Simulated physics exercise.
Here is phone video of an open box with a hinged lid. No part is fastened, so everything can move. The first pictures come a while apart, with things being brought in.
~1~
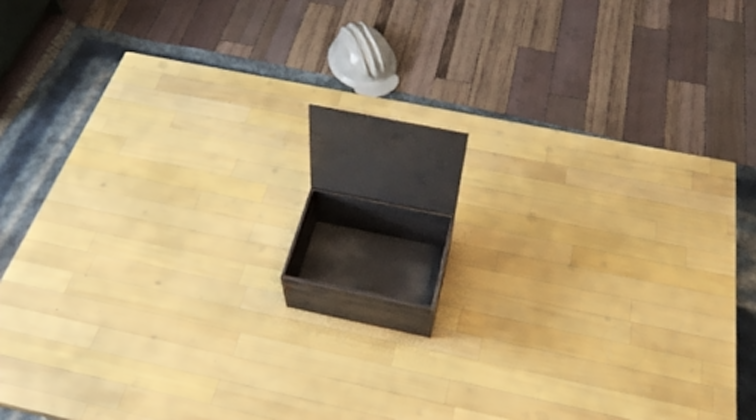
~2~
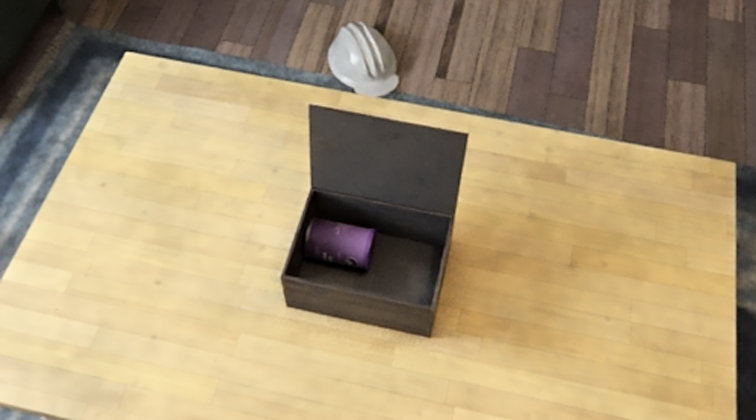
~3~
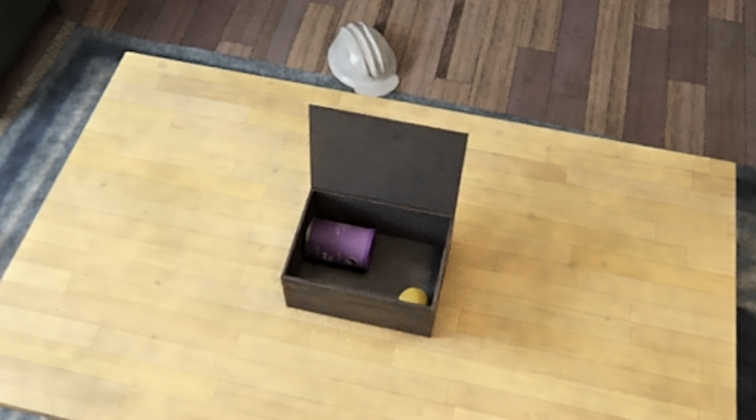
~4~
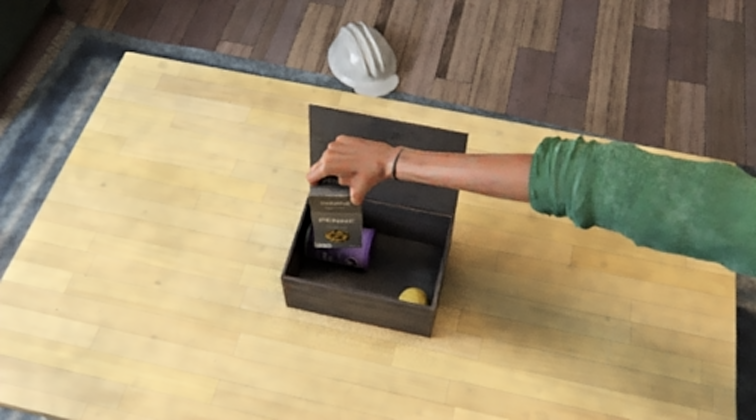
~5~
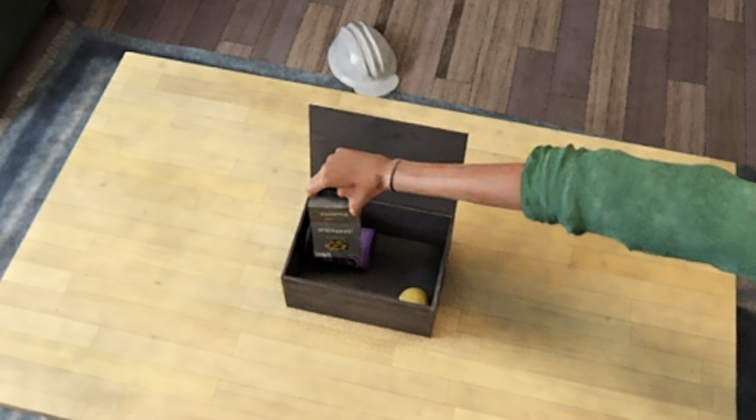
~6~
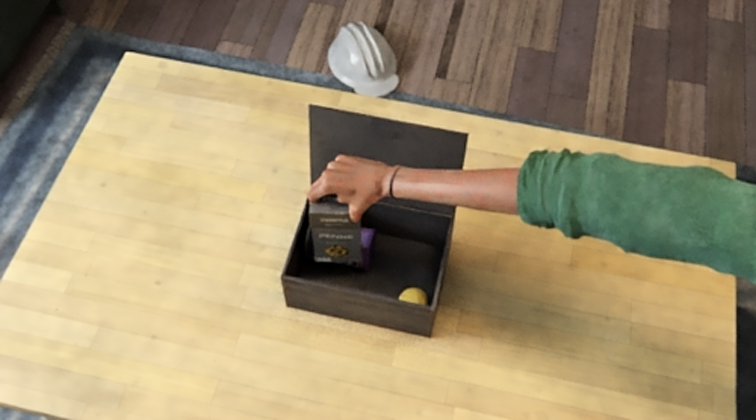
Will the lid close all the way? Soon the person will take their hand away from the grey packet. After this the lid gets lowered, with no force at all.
No.
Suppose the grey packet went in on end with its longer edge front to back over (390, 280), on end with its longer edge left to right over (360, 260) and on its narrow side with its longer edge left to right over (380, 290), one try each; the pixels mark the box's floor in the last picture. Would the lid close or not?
The first placement leaves the lid partly open, the second partly open, and the third fully closed.
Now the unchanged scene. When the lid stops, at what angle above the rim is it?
Close to 25 degrees.
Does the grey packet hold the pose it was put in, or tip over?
At the finish the grey packet holds its orientation.
Then, 1.00 s past the last view, lid starting down; grey packet displaced about its own width near (351, 276); purple tin displaced a little.
Then, 1.80 s past the last view, lid 47° above the rim; grey packet displaced about its own width near (351, 274); purple tin displaced a little.
Finally, lid 24° above the rim; moved from the start, grey packet; the other 2 still in place. Final places as the last picture's camera would see them, grey packet near (351, 274).
